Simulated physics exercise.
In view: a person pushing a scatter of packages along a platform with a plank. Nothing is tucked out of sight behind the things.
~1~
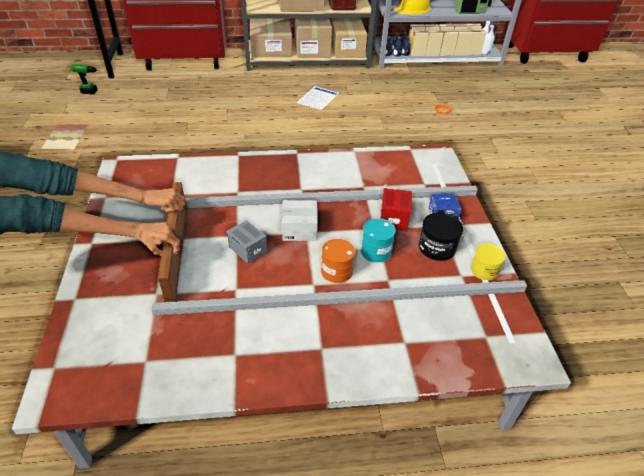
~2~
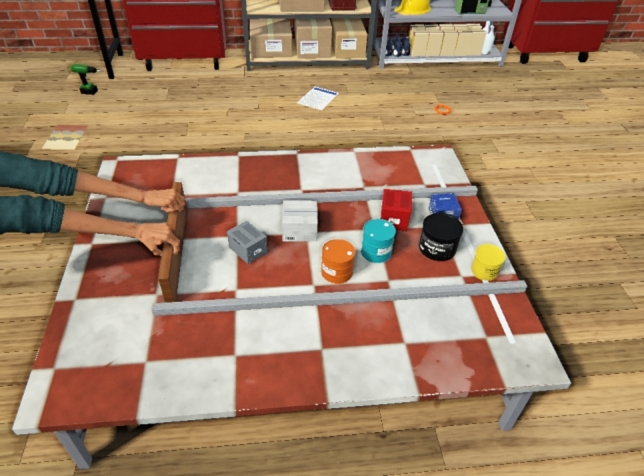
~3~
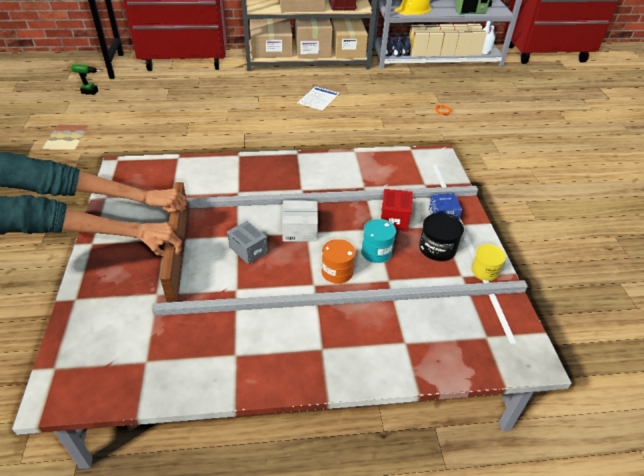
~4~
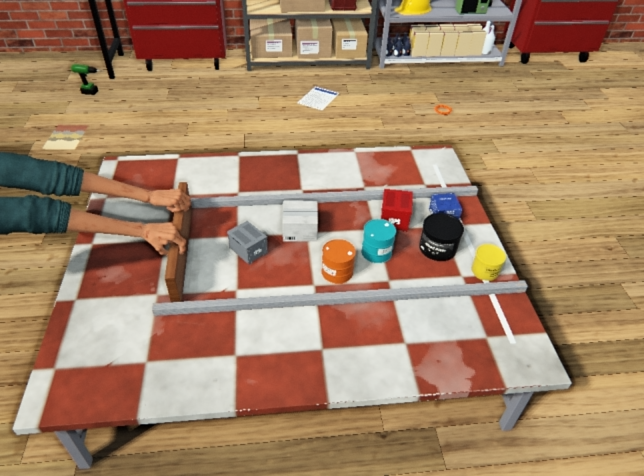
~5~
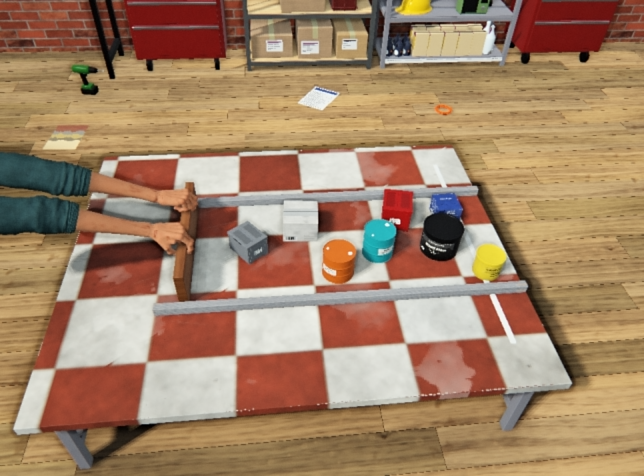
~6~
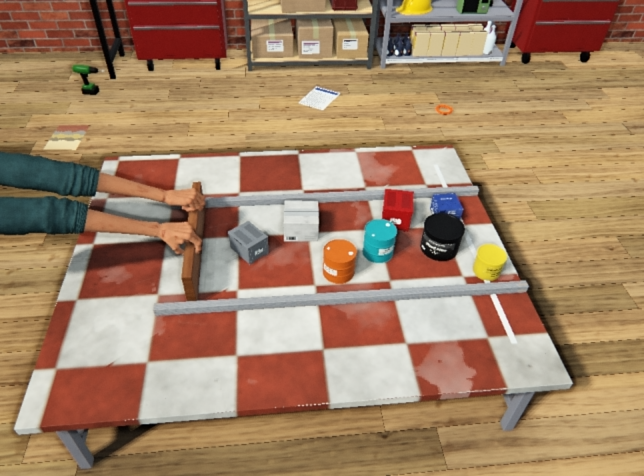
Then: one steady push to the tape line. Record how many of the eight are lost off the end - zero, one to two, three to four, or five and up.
Lost off the end: Five and up.
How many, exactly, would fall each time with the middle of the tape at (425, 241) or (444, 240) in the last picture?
Taking the two tries in order, the numbers are 0 and 2.
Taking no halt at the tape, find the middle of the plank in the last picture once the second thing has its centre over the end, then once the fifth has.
At the first moment about (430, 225), at the next about (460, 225).
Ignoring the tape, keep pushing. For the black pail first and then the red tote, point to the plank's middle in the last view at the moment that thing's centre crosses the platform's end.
Middle approx. at (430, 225), then approx. at (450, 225).
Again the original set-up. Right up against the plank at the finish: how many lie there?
That makes 3.
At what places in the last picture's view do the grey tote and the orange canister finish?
The grey tote at (485, 237), the orange canister at (499, 257).
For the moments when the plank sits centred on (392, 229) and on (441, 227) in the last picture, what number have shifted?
Moved so far: 7, later 8.
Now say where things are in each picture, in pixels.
In the first picture, yellow pail (487, 262); blue box (444, 209); black pail (440, 237); plank (174, 240); tape (467, 238).
In the second picture, blue box (445, 209); plank (175, 240).
In the third picture, black pail (441, 237); orange canister (338, 261).
In the fourth picture, yellow pail (488, 263); grey tote (248, 243).
In the fifth picture, blue box (445, 209); white parcel (301, 221).
In the sixth picture, yellow pail (489, 263); blue box (446, 209); black pail (442, 237); plank (195, 239); tape (468, 238).
A little later, none off yet; yellow pail at rest near (489, 263); blue box at rest near (446, 209); black pail at rest near (442, 237).
Next, none off yet; yellow pail at rest near (489, 263); blue box at rest near (446, 209); black pail shifted a little near (457, 236).
When it is over, the number that fall off is five or more; down, turquoise canister, red tote, black pail, blue box and yellow pail.
